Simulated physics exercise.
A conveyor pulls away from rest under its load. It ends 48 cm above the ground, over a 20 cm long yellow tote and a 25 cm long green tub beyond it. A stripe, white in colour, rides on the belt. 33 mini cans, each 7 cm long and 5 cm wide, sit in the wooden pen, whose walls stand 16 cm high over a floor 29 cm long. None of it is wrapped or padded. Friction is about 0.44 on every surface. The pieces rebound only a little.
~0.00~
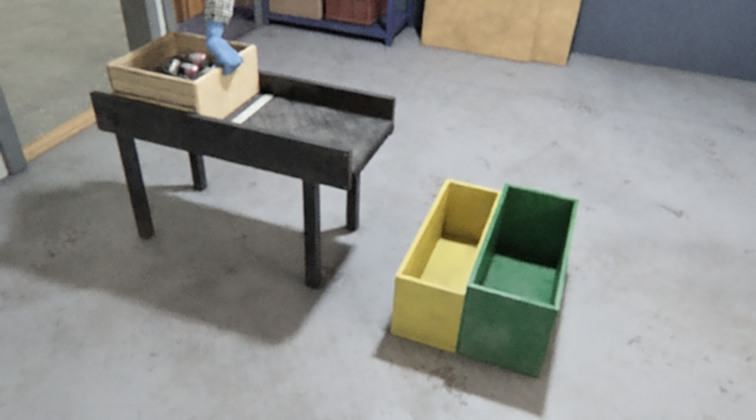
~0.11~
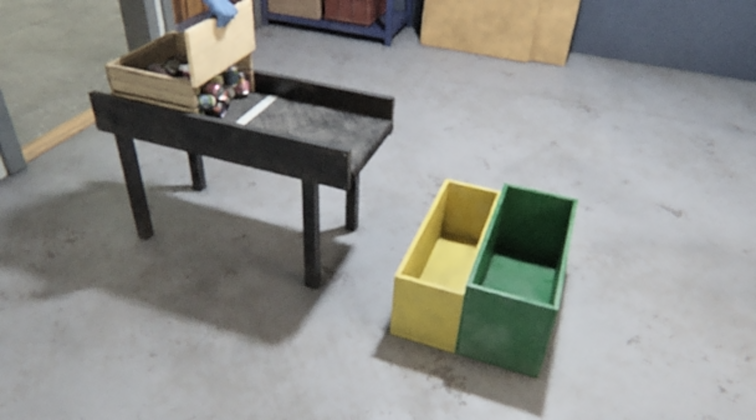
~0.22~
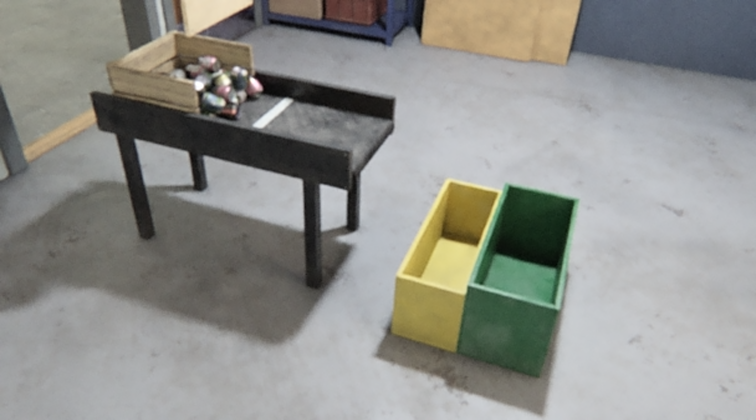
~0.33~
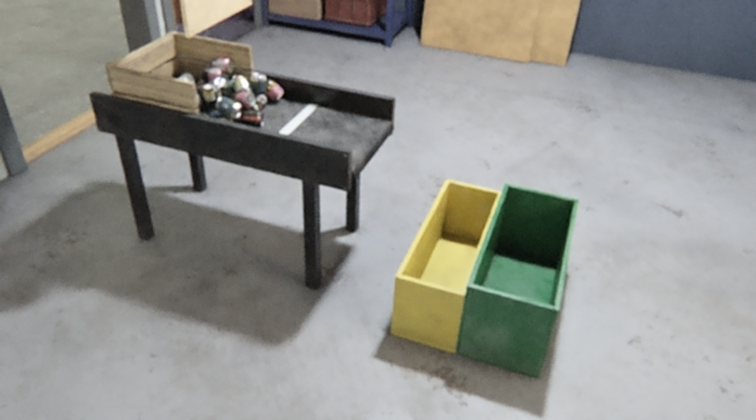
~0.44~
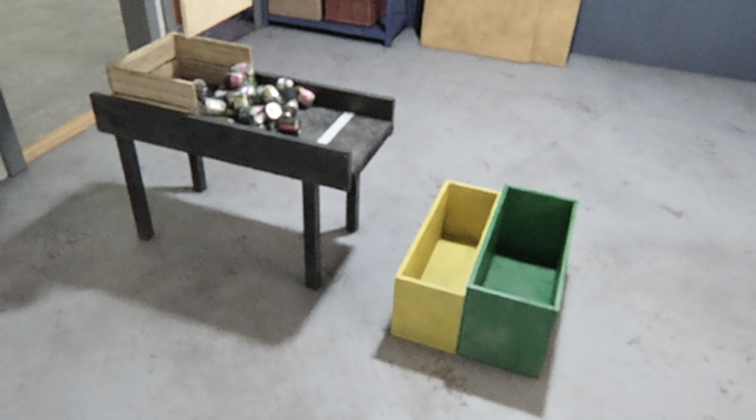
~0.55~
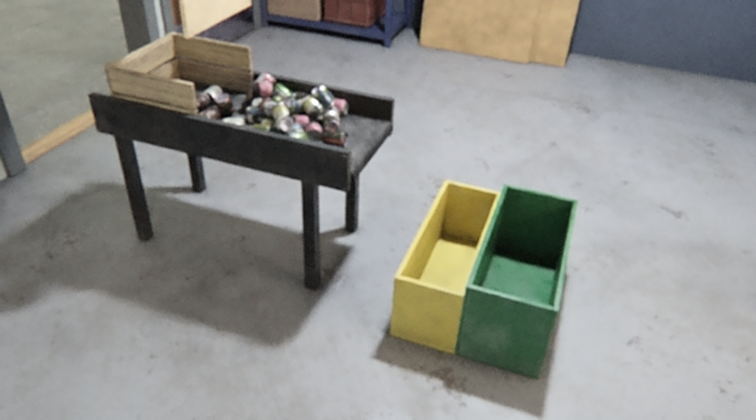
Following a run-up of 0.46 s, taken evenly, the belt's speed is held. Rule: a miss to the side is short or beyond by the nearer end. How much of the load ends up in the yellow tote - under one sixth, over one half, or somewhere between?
Over one half of it.
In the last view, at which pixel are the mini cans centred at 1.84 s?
Look around pixel (446, 272).
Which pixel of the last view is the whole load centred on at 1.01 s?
The middle of the load sits near (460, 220).
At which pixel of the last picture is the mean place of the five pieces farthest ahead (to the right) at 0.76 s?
Close to (423, 157).
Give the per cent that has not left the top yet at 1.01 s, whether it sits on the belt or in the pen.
It works out to around 10 percent.
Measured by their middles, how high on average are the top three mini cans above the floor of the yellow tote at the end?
I'd say near 9 cm.
After 0.76 s, 18 on the belt and 15 in the air.
After 1.01 s, 14 in the yellow tote, 1 in the green tub, 4 on the belt and 14 in the air.
After 1.38 s, 28 in the yellow tote, 1 in the green tub, 2 on the belt and 2 in the air.
Outcome (at 1.84 s), 28 in the yellow tote, 1 in the green tub and 4 on the ground short of the yellow tote. Asked share, 28 of 33, 85 per cent.
